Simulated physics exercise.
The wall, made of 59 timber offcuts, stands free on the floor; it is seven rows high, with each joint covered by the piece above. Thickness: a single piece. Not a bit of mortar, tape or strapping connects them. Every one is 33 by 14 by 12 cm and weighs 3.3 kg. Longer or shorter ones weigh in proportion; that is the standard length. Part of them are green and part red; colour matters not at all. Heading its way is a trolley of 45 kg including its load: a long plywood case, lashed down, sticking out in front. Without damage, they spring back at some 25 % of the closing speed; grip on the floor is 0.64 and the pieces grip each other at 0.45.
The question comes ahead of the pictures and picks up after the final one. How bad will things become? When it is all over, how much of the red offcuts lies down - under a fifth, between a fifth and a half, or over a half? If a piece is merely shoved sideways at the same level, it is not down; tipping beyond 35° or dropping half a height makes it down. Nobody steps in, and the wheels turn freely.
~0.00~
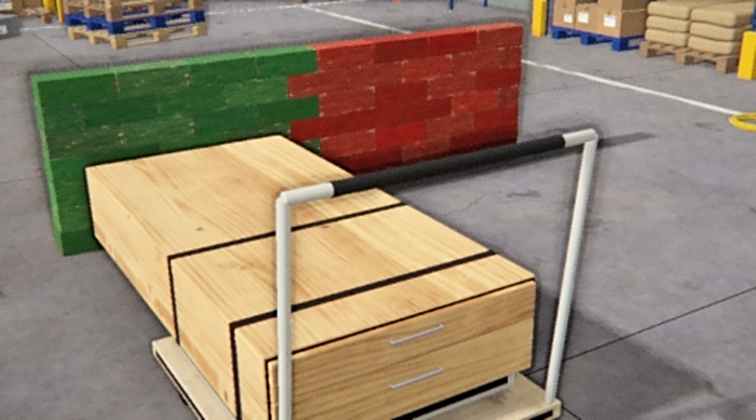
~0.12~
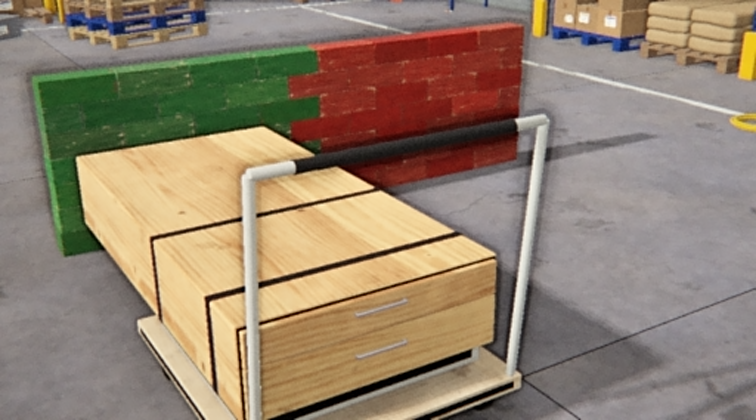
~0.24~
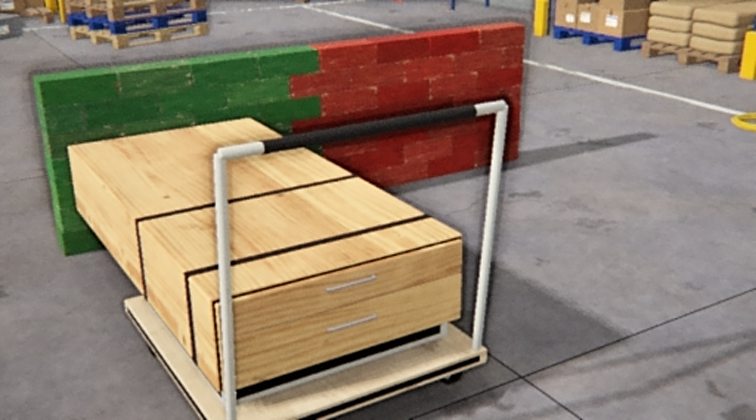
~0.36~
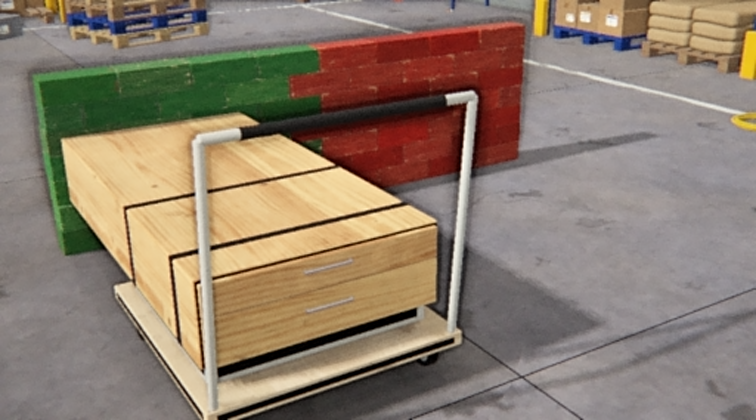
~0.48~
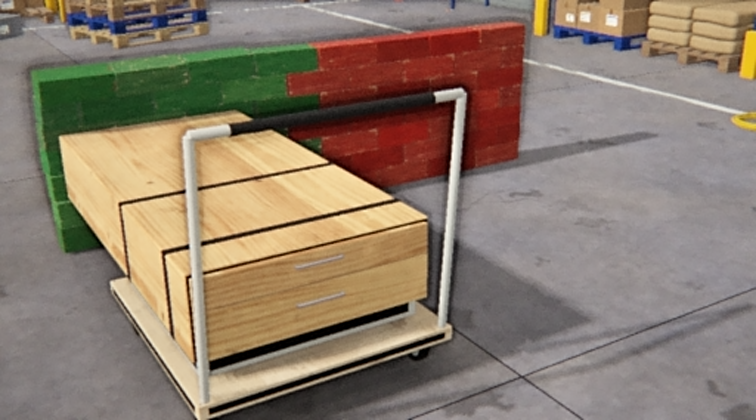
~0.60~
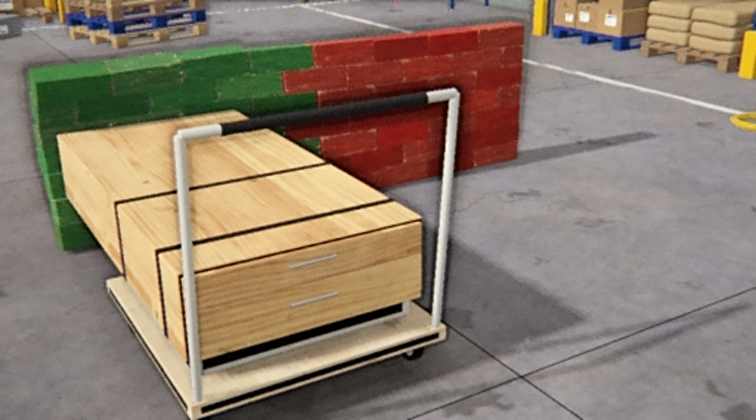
Down at the end: Under a fifth.
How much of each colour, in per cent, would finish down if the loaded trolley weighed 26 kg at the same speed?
Down by colour: Green 0, red 0 per cent.
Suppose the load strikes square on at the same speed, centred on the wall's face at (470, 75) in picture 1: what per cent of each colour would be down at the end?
Green 0%, red 50%.
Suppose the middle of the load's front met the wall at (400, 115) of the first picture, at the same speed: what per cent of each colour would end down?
For green it's 10 per cent, for red 70 per cent.
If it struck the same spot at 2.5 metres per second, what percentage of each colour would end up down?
Result - green: 70%; red: 20%.
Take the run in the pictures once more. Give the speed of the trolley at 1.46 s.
Its speed is around 0.0 m/s.
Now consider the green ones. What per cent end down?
For green, 70 per cent end down.
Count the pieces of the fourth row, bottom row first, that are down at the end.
The number that finish down is 4.
After 0.78 s, load 10 cm past the wall's line, still rolling; none of the 31 red offcuts down (0 of 59 in all colours); top red offcut 18° from how it stood; top green offcut 18° from how it stood.
After 1.00 s, load 12 cm past the wall's line, stopped; 2 of the 31 red offcuts down (21 of 59 in all colours); top red offcut 40° from how it stood; top green offcut 40° from how it stood, 6 cm lower.
After 1.18 s, load 12 cm past the wall's line, stopped; 2 of the 31 red offcuts down (21 of 59 in all colours); top red offcut 70° from how it stood, 19 cm lower; top green offcut 73° from how it stood, 31 cm lower.
After 1.46 s, load 12 cm past the wall's line, stopped; 2 of the 31 red offcuts down (21 of 59 in all colours); top red offcut on its side; top green offcut upside down.
In the end (2.4 s), load 12 cm past the wall's line, stopped; 2 of the 31 red offcuts down (21 of 59 in all colours); top red offcut upside down; top green offcut upside down. That is 6 per cent. From the last view, middles, top red offcut near (393, 148), top green offcut near (275, 150).
